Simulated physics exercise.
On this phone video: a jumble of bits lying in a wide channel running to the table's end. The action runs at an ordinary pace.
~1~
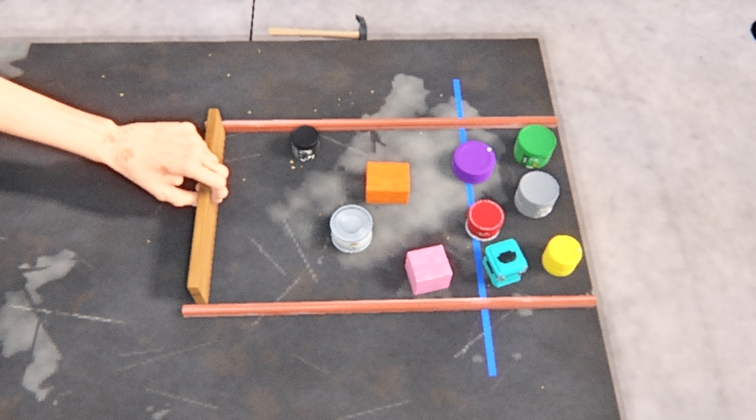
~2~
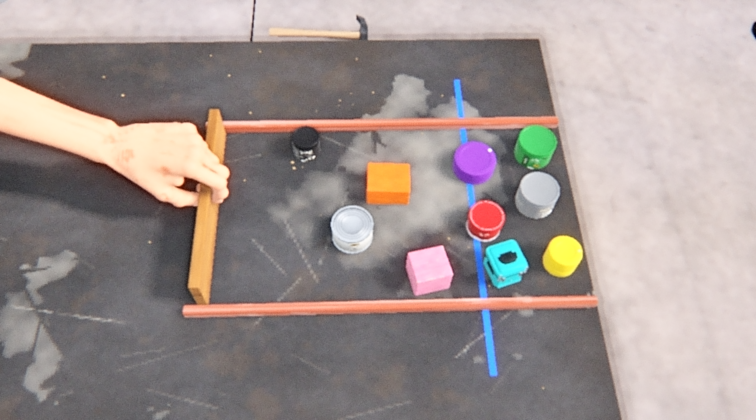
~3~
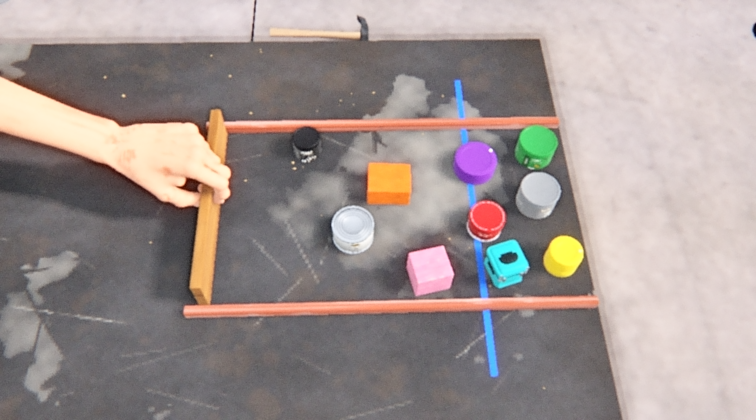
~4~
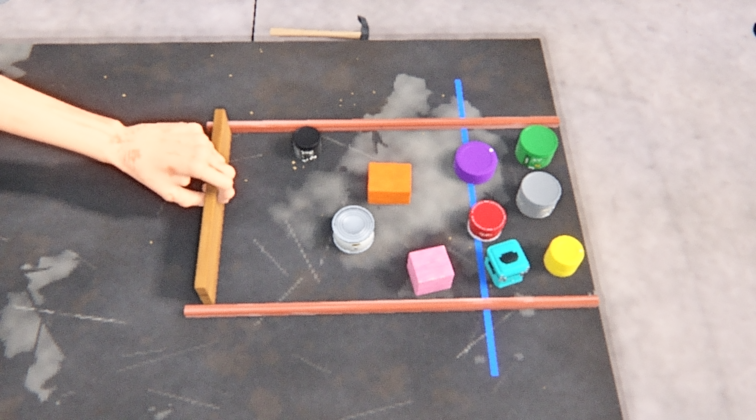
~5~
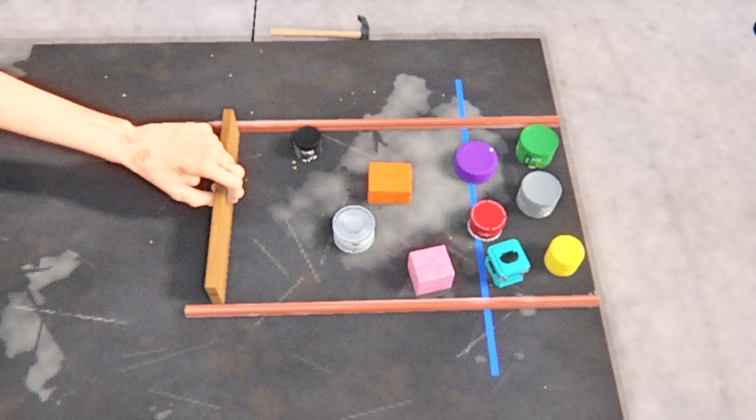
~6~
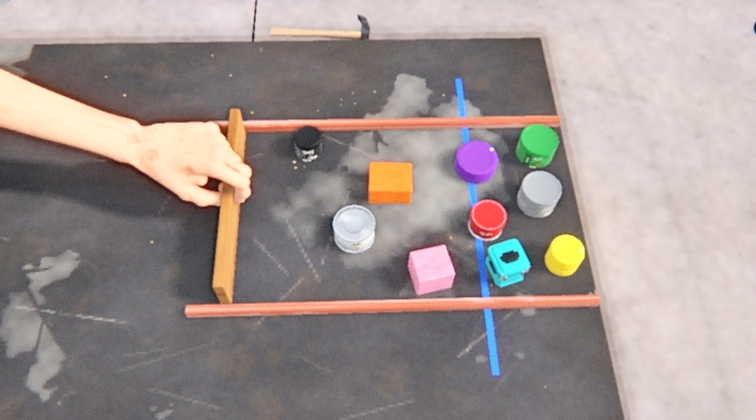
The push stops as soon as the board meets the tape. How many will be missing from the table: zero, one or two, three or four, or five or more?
Pieces going over the end will number nil.
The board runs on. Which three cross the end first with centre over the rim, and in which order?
The order is the green tub, the yellow lid and then the grey tub.
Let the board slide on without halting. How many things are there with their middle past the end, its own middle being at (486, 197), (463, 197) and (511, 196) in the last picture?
0, 0 and 2.
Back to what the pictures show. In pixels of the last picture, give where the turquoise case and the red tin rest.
Final centres, first then second: (535, 263), (534, 220).
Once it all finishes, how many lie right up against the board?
4.
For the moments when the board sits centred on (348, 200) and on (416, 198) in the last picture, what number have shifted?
It comes to 2 for the first spot, 4 for the other.
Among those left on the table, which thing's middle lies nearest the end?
That one is the green tub.
Soon after, none off yet; yellow lid at rest near (564, 256); green tub at rest near (537, 146); grey tub at rest near (539, 195).
At rest, the number that fall off is zero.
